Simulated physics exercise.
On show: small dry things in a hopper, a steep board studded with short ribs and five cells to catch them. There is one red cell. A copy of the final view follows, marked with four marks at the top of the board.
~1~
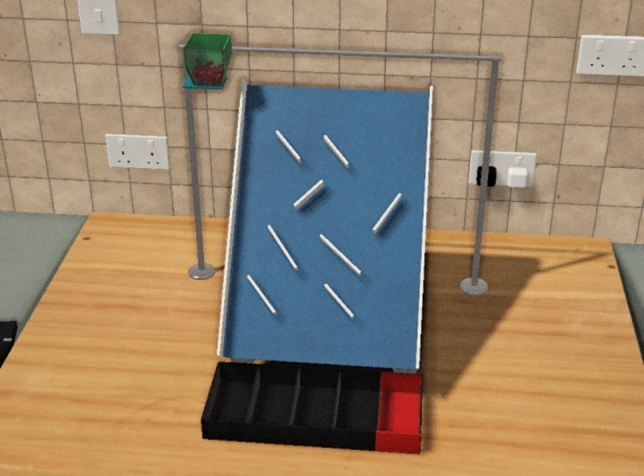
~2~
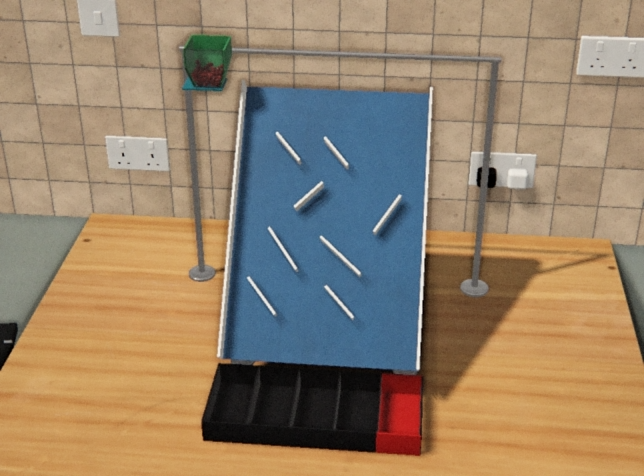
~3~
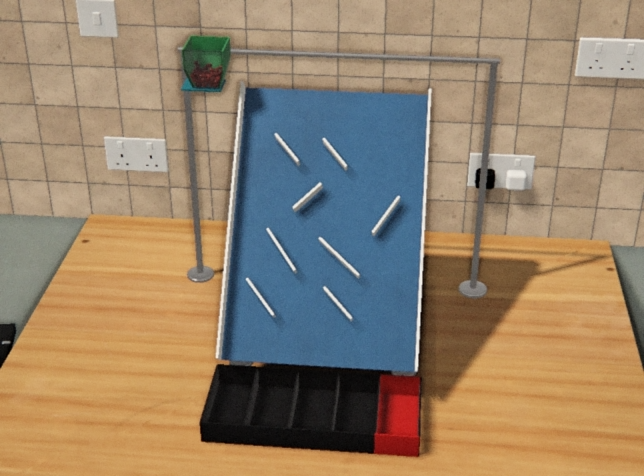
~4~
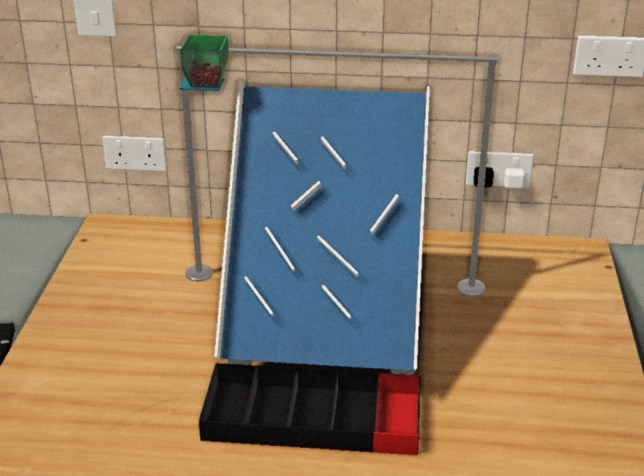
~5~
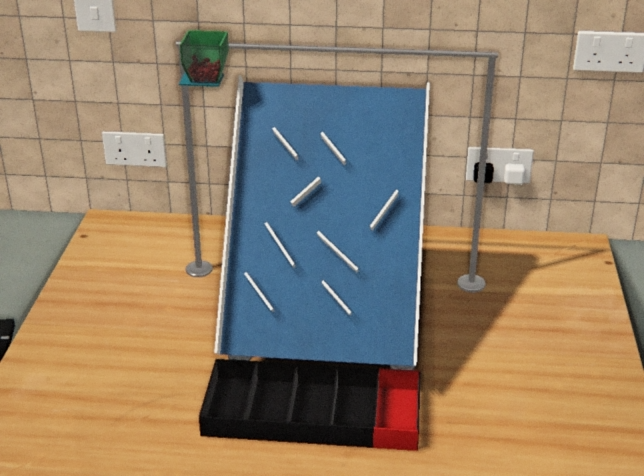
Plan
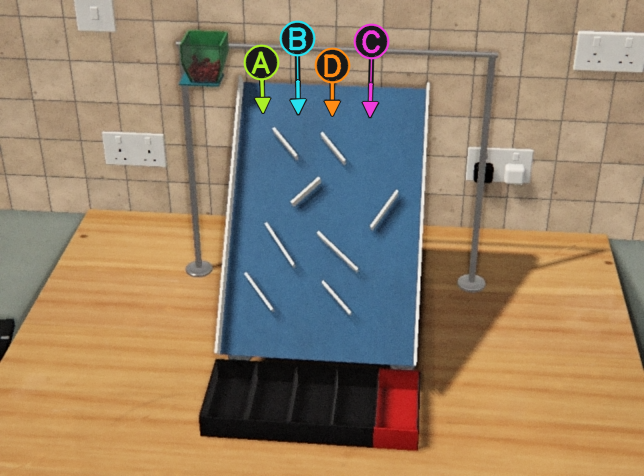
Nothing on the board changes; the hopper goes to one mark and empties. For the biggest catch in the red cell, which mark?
C.
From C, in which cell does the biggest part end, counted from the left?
It is the fifth one.
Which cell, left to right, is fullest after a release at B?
It is the third one.
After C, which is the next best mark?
It is D.
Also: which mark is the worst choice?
Mark A.
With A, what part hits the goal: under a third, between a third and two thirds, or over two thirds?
It is under a third.
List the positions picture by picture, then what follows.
The first frame shows hopper at (210, 76), kidney beans, door shut.
The second frame shows ribs (277, 132) to (299, 160), (325, 137) to (347, 165), (295, 207) to (322, 182).
The third frame shows ribs (373, 232) to (399, 196), (267, 229) to (295, 270), (319, 238) to (359, 275).
The fourth frame shows ribs (245, 277) to (272, 314), (323, 286) to (350, 317).
The fifth frame shows red cell at (396, 438), number 5 of 5 from the left.
On the marked copy, mark A meets the board at (262, 107); mark B meets the board at (298, 108); mark C meets the board at (370, 111); mark D meets the board at (332, 110).
With A, a stray few in the red cell, nearly all in other cells.
With B, about a quarter in the red cell, about two thirds in other cells, a small part held on the board.
With C, about two thirds in the red cell, about a third in other cells, a stray few held on the board.
With D, about a third in the red cell, about half in other cells, a stray few held on the board.
